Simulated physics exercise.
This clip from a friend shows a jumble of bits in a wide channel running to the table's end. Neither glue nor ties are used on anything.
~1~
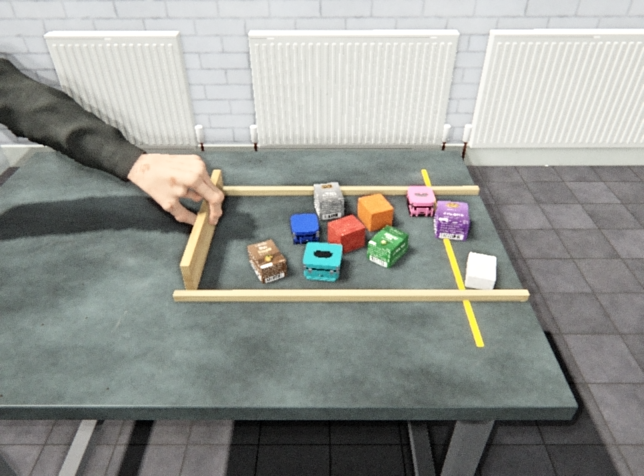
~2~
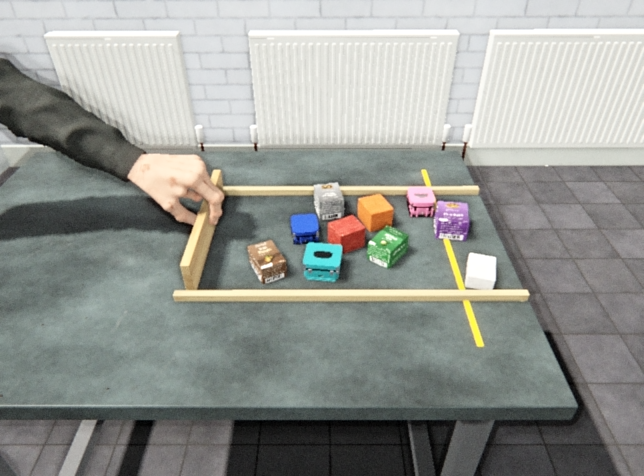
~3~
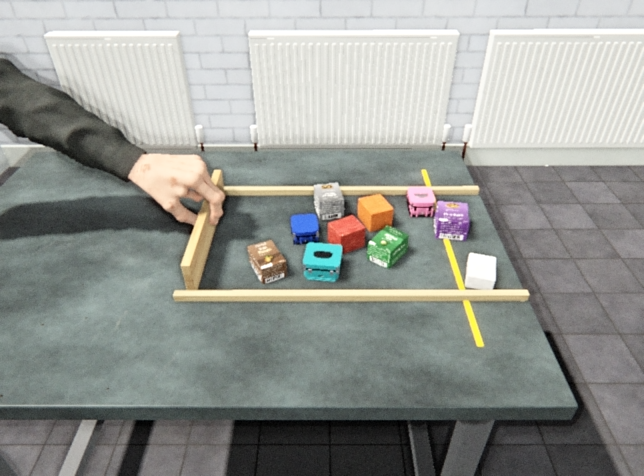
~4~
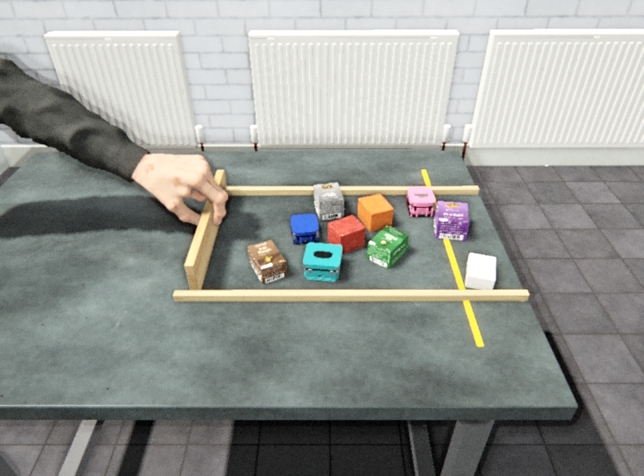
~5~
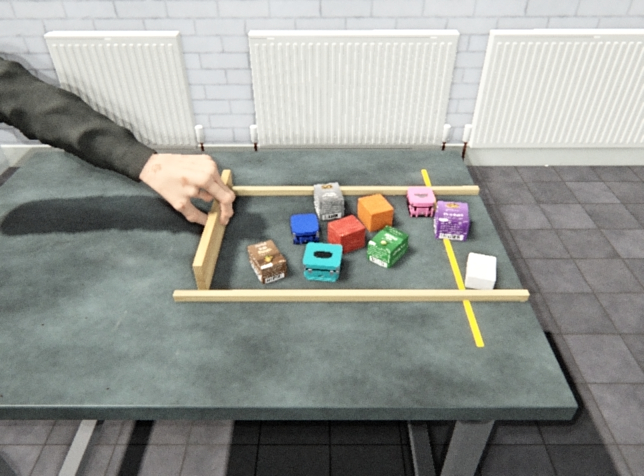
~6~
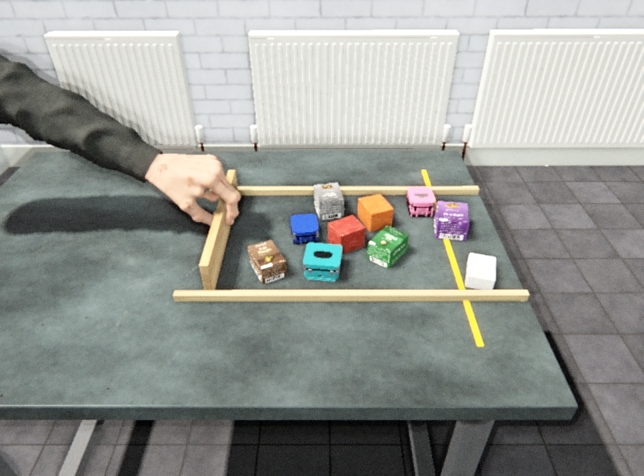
On a grey-green tabletop, a hand slides a wooden board slightly right between two rails, while the scattered coloured blocks stay still.
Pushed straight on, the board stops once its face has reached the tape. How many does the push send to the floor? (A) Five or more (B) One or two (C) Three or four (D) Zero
Three or four (C).
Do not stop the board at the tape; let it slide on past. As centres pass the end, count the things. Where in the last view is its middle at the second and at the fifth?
About (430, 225), then about (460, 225).
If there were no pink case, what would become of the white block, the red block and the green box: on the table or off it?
White block - gone, red block - safe, green box - gone.
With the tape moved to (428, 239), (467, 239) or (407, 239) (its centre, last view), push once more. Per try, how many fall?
Counts per try, in order: 0 / 6 / 0.
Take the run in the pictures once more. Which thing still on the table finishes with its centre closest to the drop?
Pink case ends nearest.
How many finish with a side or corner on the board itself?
It is in contact with 3.
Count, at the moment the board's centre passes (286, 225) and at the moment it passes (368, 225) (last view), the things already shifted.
At that stage 2; at the next, 8.
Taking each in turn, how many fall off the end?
It is 3, no more and no fewer.
Early on, none off yet; white block at rest near (481, 272); purple box at rest near (451, 221); pink case at rest near (420, 202).
Finally, the number that fall off is three or four; lost, green box, purple box and white block.
